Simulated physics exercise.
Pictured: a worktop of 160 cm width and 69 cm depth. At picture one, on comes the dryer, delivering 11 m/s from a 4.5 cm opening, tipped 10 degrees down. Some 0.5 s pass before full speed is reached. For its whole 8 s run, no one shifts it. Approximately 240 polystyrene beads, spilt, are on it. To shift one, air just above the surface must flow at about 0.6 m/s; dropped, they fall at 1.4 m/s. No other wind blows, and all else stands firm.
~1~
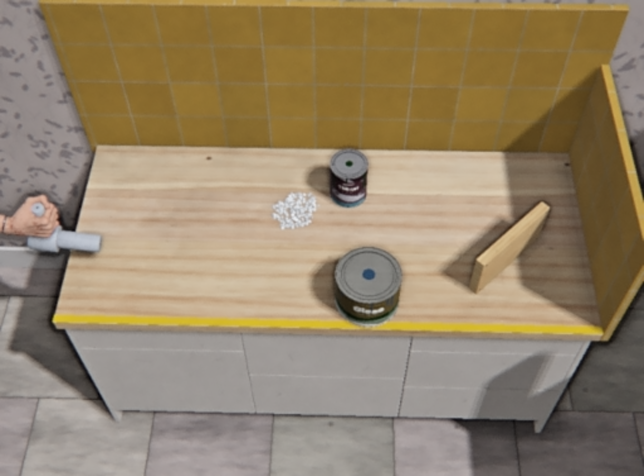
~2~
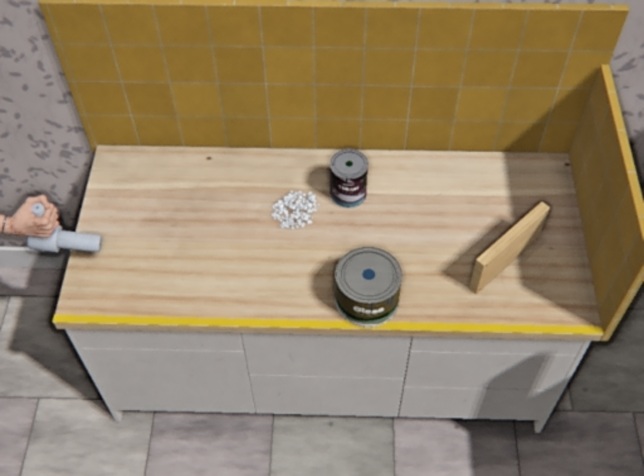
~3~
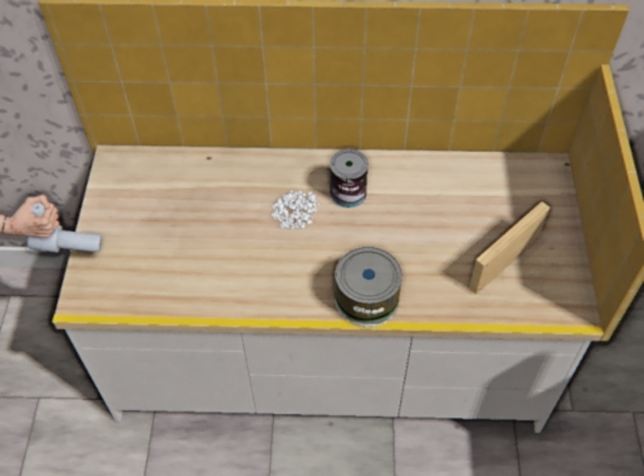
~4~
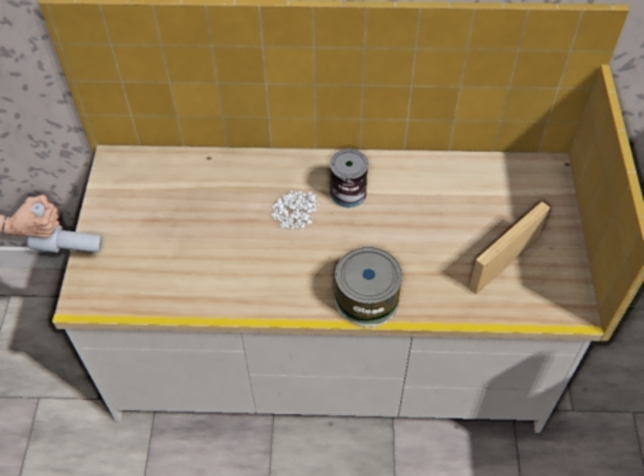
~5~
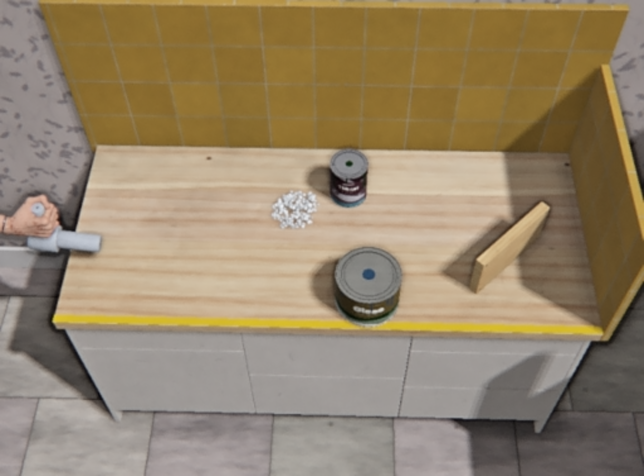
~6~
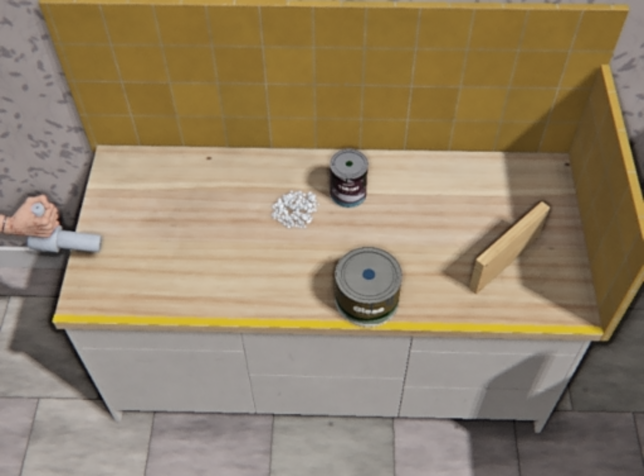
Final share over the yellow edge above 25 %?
I'm expecting the count past that edge to remain at or under a quarter.
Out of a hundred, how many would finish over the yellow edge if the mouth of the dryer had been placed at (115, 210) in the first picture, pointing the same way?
Then around 5 percent.
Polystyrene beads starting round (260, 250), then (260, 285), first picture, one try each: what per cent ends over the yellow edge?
It goes 15 % first, then 90 %.
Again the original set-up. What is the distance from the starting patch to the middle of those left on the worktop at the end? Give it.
About 45 centimetres.
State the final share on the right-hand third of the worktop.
Near 40 per cent at the end.
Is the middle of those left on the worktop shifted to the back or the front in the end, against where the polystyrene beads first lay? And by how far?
Toward the rear, roughly 25 cm.
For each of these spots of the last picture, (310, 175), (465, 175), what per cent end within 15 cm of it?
First spot about 20 %, second about 25 %.
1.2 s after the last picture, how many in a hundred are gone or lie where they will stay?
About 15 %.
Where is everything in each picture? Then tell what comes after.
In the first picture, the middle of the polystyrene beads is near (295, 210), none has stirred yet and the mouth of the dryer is at (100, 244).
In the second picture, the middle of the polystyrene beads is near (295, 208), none has stirred yet and the yellow edge is centred on (326, 328).
In the third picture, the middle of the polystyrene beads is near (295, 208), none has stirred yet, the top of a tin is at (349, 163) and the top of a large tin is at (369, 274).
In the fourth picture, the middle of the polystyrene beads is near (295, 208) and none has stirred yet.
In the fifth picture, the middle of the polystyrene beads is near (295, 208) and none has stirred yet.
In the sixth picture, the middle of the polystyrene beads is near (295, 208) and none has stirred yet.
Then, 1.2 s after the last picture, 0 % are over the yellow edge; the middle of those still in play is near (348, 154); 14 % have settled or left.
Then, 2.1 s after the last picture, 1 % are over the yellow edge; the middle of those still in play is near (386, 153); 16 % have settled or left.
Then, 4.0 s after the last picture, 1 % are over the yellow edge; the middle of those still in play is near (403, 149); 25 % have settled or left.
Then, 7.6 s after the last picture, at the end, 1 % are over the yellow edge; the middle of those still in play is near (405, 152).
